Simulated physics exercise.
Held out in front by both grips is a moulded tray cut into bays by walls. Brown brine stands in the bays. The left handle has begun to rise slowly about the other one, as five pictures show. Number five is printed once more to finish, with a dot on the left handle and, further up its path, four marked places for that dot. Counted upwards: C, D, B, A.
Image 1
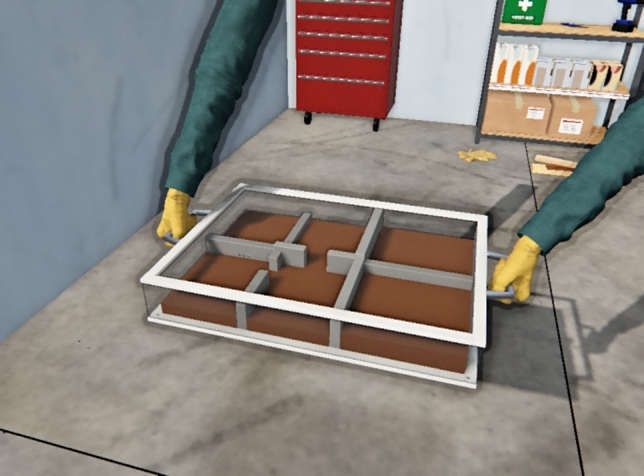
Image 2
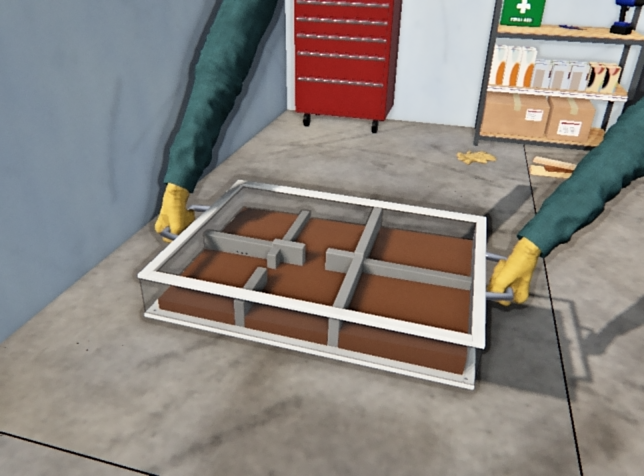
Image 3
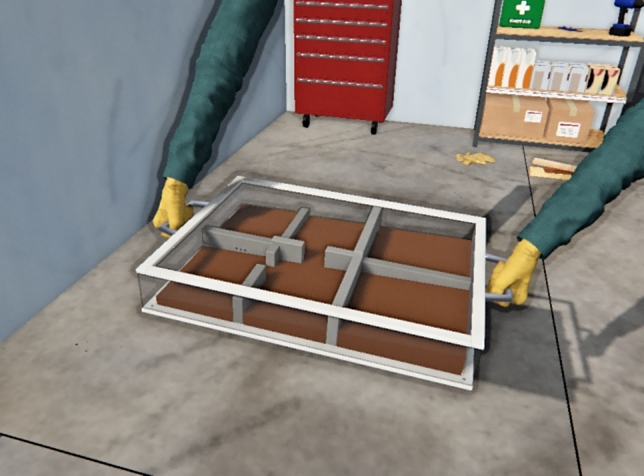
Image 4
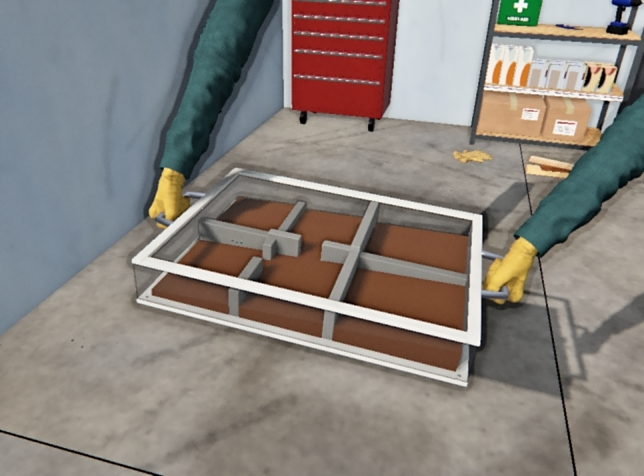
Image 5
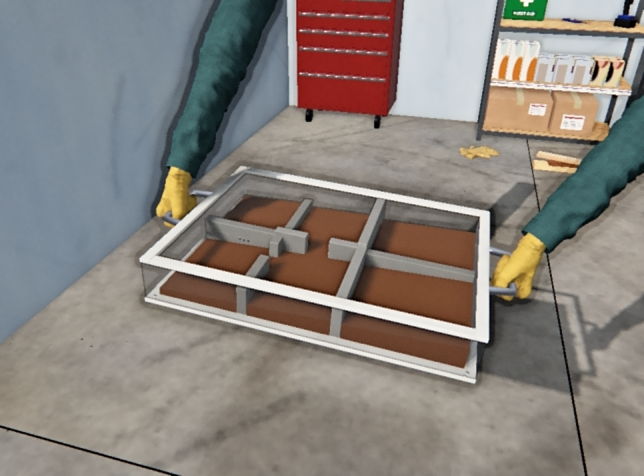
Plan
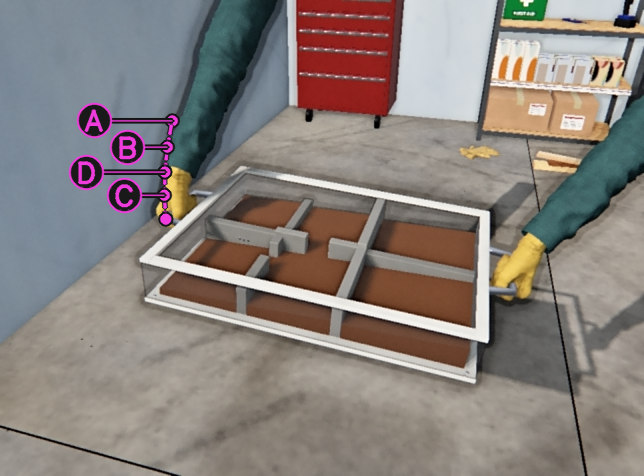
Two yellow-gloved hands held a clear-sided tray of brown liquid, split into bays by grey walls, above a concrete floor, and the left hand slowly raised its side so the tray tilted slightly rightward.
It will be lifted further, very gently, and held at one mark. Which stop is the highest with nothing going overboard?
A will do.
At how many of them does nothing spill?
All of them.
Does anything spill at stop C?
No, that is safe.
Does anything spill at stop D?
No, not at all.
In magenta, A at (172, 120); B at (167, 147); C at (164, 195); D at (164, 172).
Choosing A, nothing spills; the front right bay holds the most.
Choosing B, nothing spills; the front right bay holds the most.
Choosing C, nothing spills; the front right bay holds the most.
Choosing D, nothing spills; the front right bay holds the most.
